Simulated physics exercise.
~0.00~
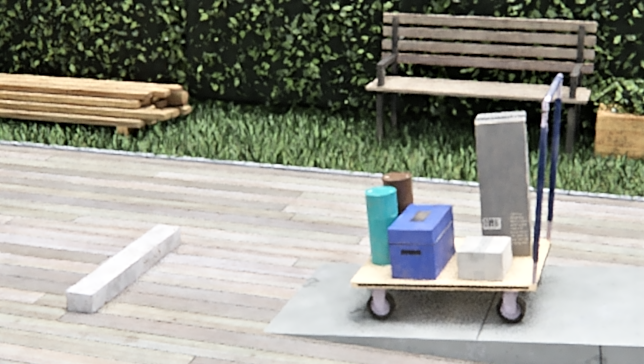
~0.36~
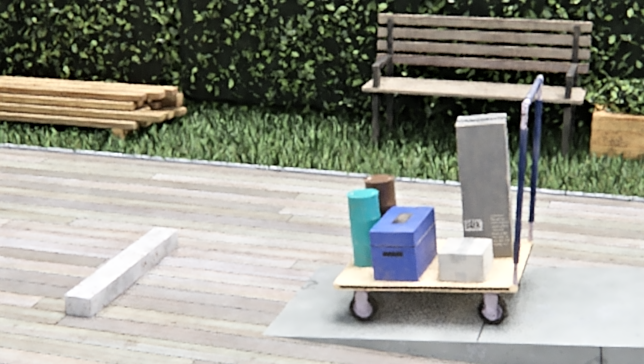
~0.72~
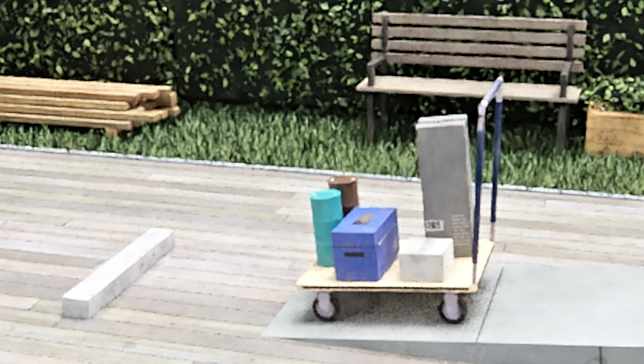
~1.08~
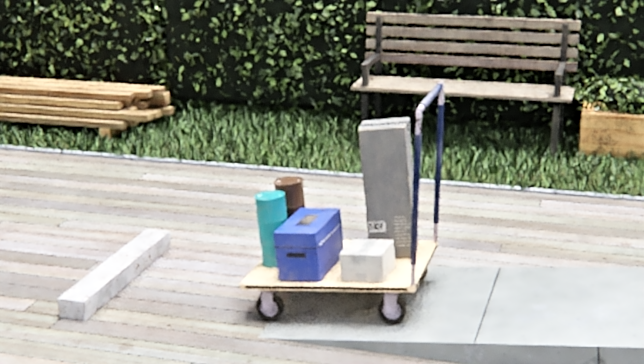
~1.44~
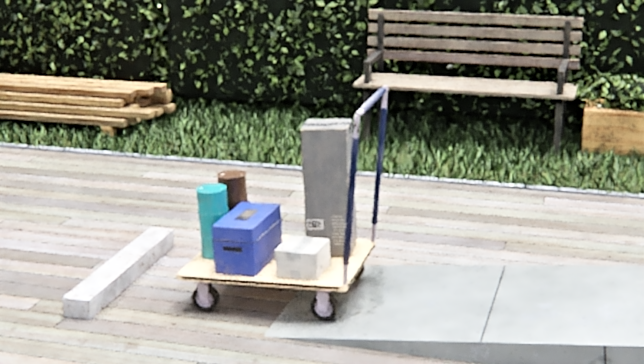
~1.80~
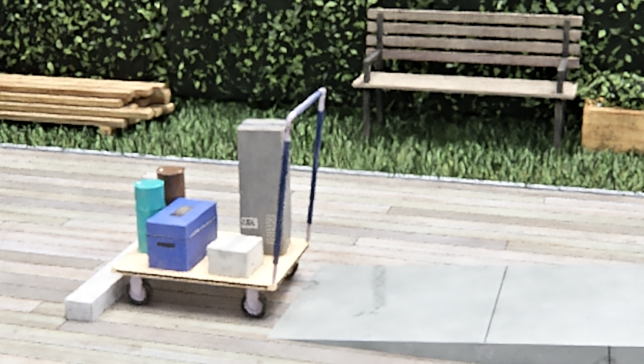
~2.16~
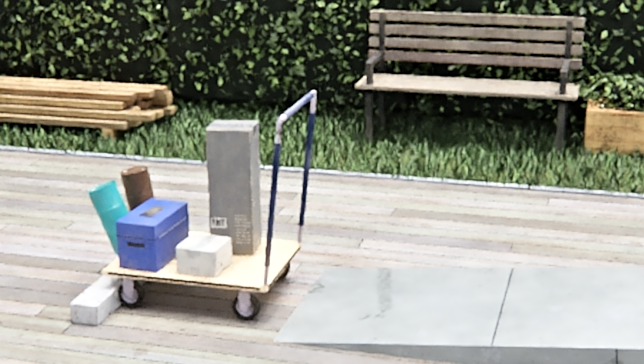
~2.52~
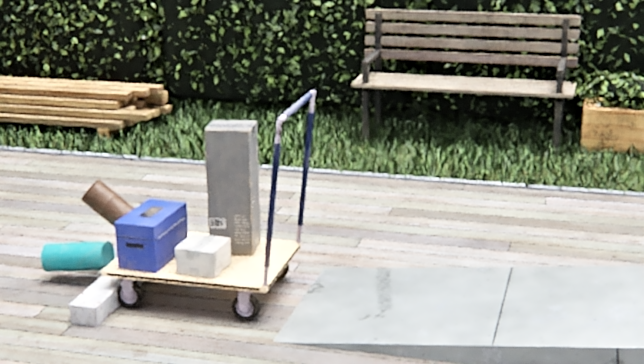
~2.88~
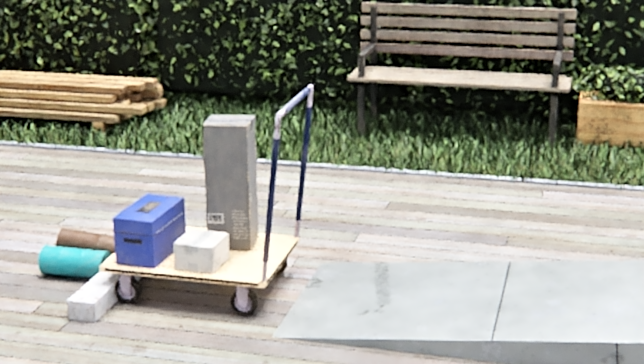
A flat trolley with a blue handle, seen from slightly above on a wooden deck, rolls left down a low grey ramp. It carries a turquoise canister and a brown one at the front, a blue toolbox, a small white parcel and a tall grey box near the handle. Behind are a bench, stacked planks, grass and a hedge. The trolley crosses the boards and stops against a pale kerb. Both canisters tip left over the front edge, the turquoise landing first, then the brown. They end lying beyond the kerb, while the toolbox, parcel and upright grey box stay aboard.
